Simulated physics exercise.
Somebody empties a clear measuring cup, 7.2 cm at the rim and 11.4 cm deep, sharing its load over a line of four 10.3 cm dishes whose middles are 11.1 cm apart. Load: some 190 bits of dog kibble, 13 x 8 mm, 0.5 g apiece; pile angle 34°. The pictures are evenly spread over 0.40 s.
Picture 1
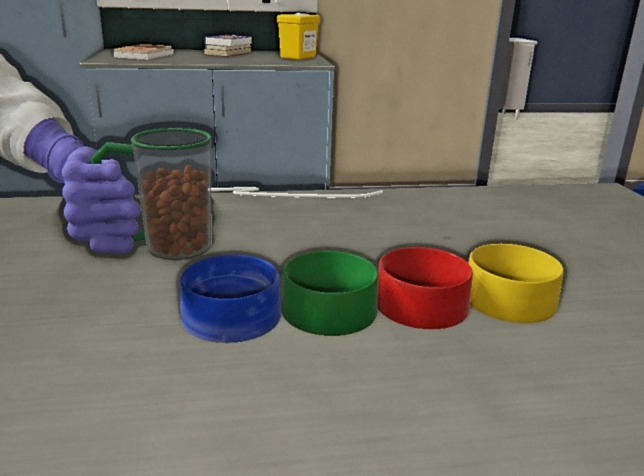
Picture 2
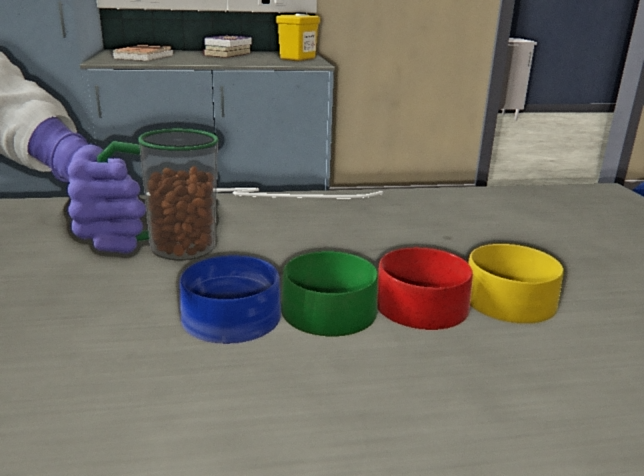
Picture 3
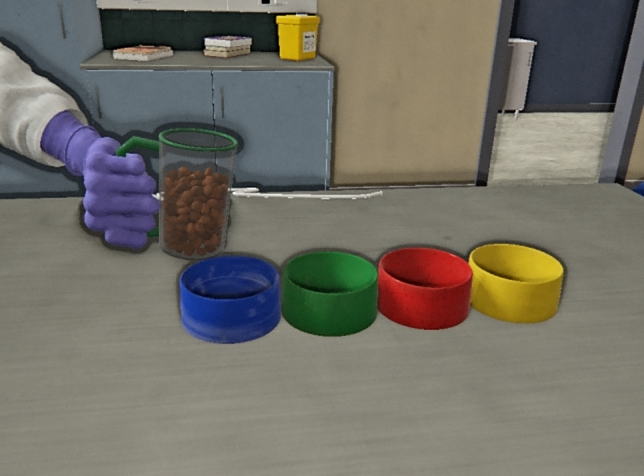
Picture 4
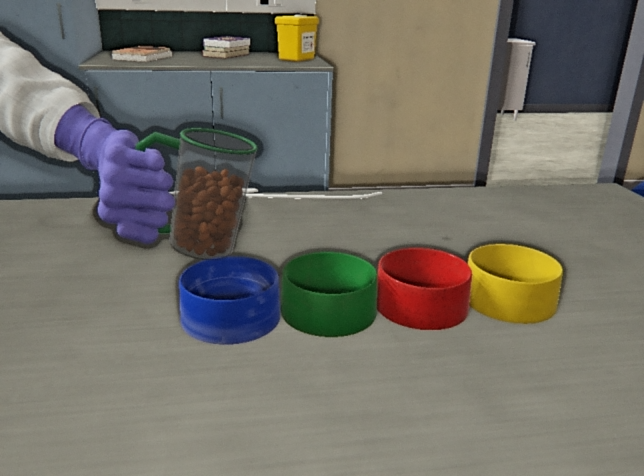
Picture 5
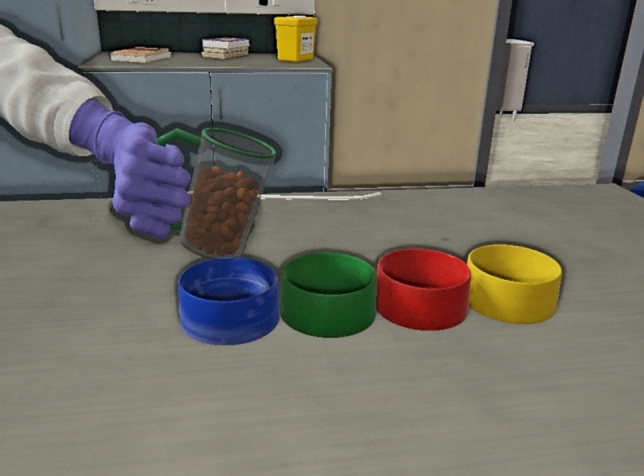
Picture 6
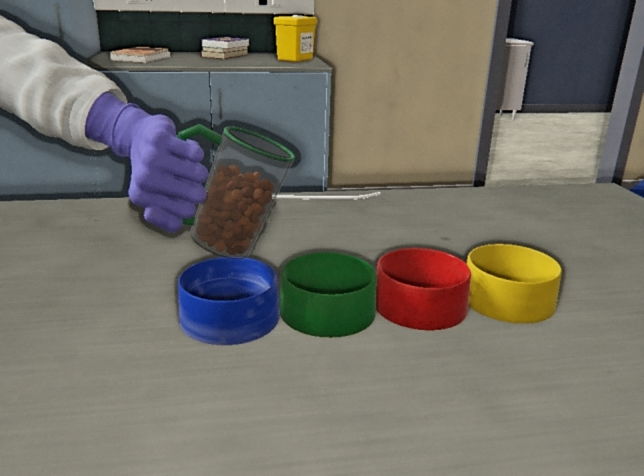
A purple-gloved hand in a white sleeve holds a clear measuring cup of brown kibble by its green handle at the left of a grey worktop, seen from slightly above. Blue, green, red and yellow dishes stand in a row from left to right, with blue-grey cabinets behind. The hand moves the cup a short way right and gradually tilts it rightward above the blue dish, kibble still inside.
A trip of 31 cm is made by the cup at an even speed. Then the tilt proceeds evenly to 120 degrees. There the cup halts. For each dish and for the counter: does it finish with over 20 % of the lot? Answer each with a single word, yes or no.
Red dish no, blue dish no, green dish no, yellow dish yes, counter no.
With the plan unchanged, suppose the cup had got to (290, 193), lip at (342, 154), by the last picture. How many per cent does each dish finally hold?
It'd finish with red at 0, blue at 0, green at 0 and yellow at 100.
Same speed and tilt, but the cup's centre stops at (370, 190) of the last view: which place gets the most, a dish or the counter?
The largest share goes to red.
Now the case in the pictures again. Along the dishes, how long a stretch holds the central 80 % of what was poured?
Length: Approx. 6 cm.
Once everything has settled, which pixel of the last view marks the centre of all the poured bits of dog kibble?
Centre at rest, approx.: (513, 283) px.
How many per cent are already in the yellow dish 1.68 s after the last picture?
Around 75 in a hundred by then.
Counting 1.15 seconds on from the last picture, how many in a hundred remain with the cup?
About 100 per cent.
Then, 0.69 s after the last picture, tilt 68 degrees; cup holds 100 %.
Then, 1.15 s after the last picture, tilt 99 degrees; cup holds 100 %.
Then, 1.68 s after the last picture, tilt 120 degrees; cup holds 25 %, yellow 75 %.
In the end, red 0 %, blue 0 %, green 0 %, yellow 100 %, counter 0 %.
